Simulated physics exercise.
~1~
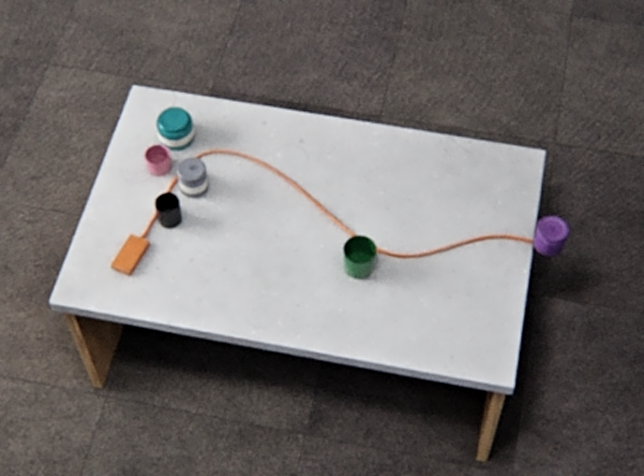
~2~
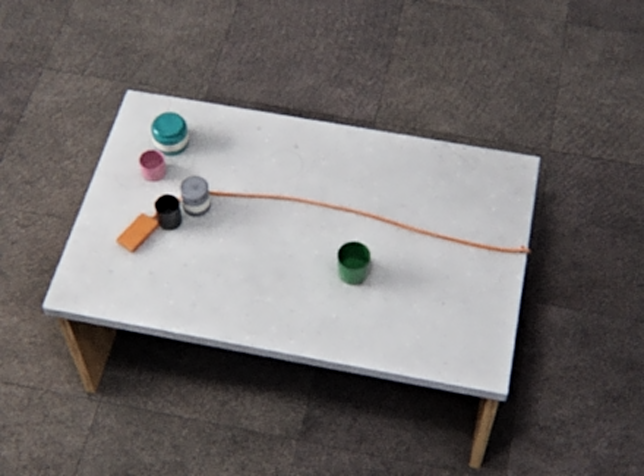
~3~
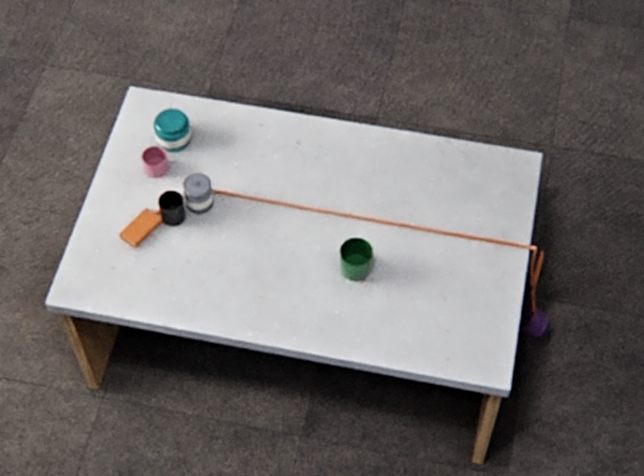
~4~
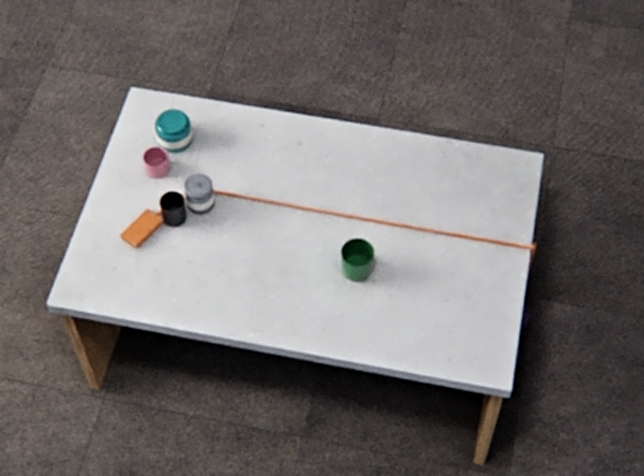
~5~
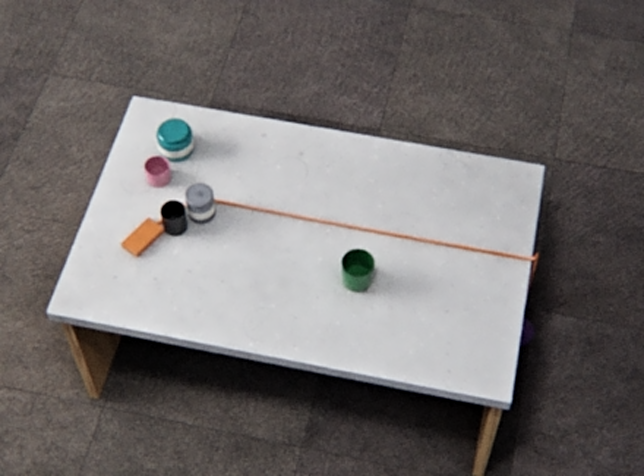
A purple speaker dropped off the right side of a white table, pulling its orange cable taut and dragging the orange phone slightly up and right, nudging the grey canister, and it ended hanging beside the table while the green mug stayed put.
